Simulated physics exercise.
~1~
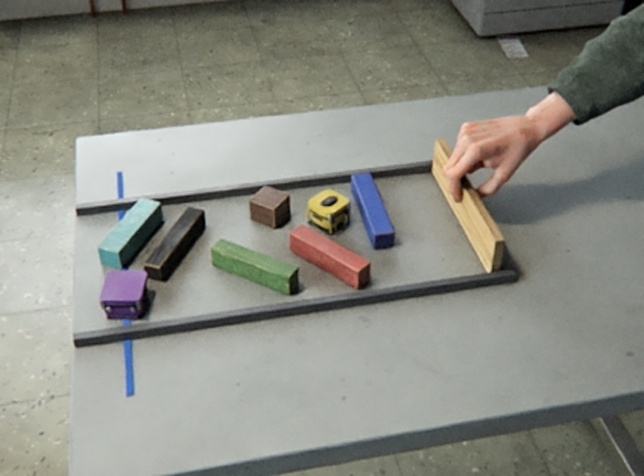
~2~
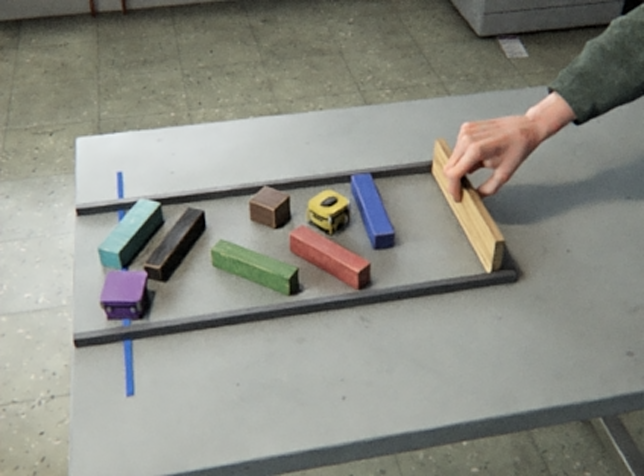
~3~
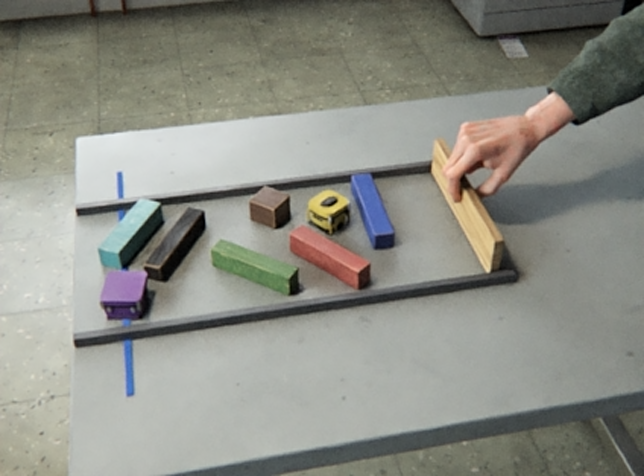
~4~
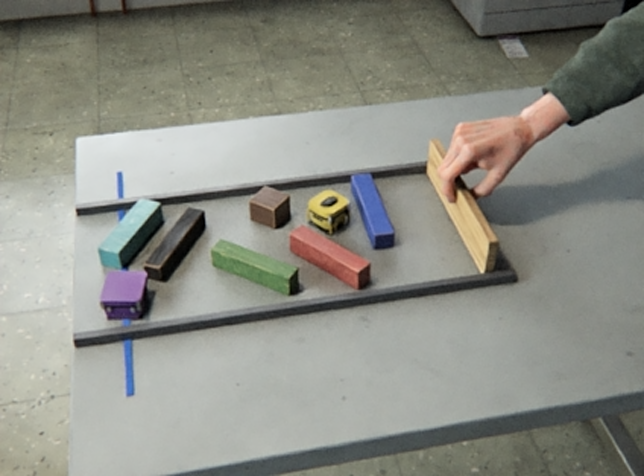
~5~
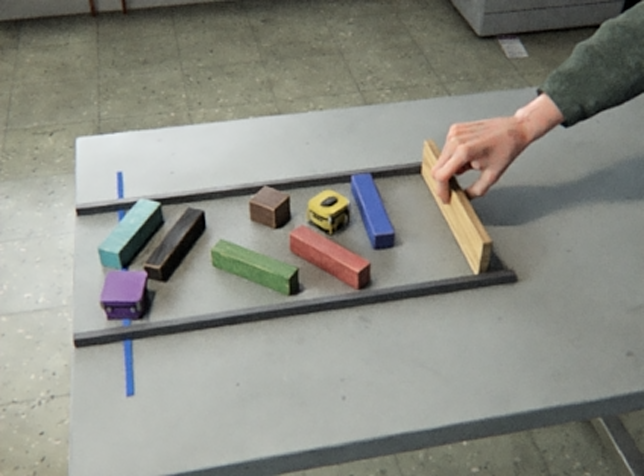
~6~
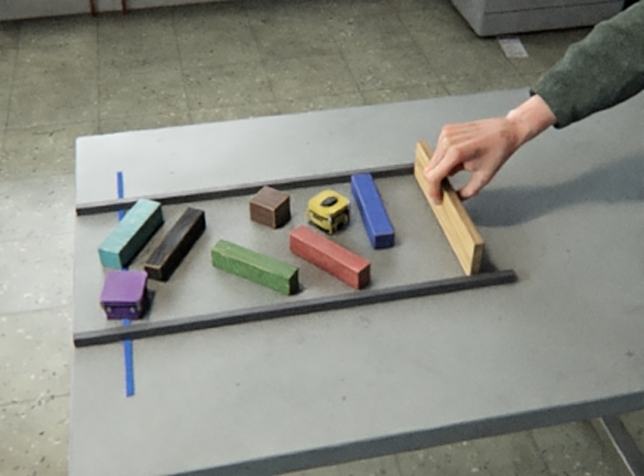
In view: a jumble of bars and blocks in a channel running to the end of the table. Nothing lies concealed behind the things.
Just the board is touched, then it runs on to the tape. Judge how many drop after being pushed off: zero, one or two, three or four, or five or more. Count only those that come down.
Number dropping: Three or four.
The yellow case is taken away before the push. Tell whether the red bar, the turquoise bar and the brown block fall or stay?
I'd say the red bar stays where it is, the turquoise bar ends up down, and the brown block stays where it is.
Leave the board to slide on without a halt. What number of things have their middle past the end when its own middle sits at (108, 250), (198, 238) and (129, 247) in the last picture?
Going through the three positions, you'd get 6, 0 and 3.
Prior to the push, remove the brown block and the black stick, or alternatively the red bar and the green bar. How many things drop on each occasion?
Going first to second: 2 and 2.
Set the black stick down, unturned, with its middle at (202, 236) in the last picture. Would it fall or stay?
Lab note: Started there, it ends up below.
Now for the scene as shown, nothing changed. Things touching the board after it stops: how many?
2.
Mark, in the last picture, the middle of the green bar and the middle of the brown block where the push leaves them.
First (77, 298), then (84, 223).
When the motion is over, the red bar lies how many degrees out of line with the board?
It measures close to 25 degrees.
Soon after, none off yet; purple case at rest near (126, 295); turquoise bar at rest near (132, 233); black stick at rest near (176, 243).
At rest, the number that fall off is three or four; fallen, black stick, turquoise bar and purple case.
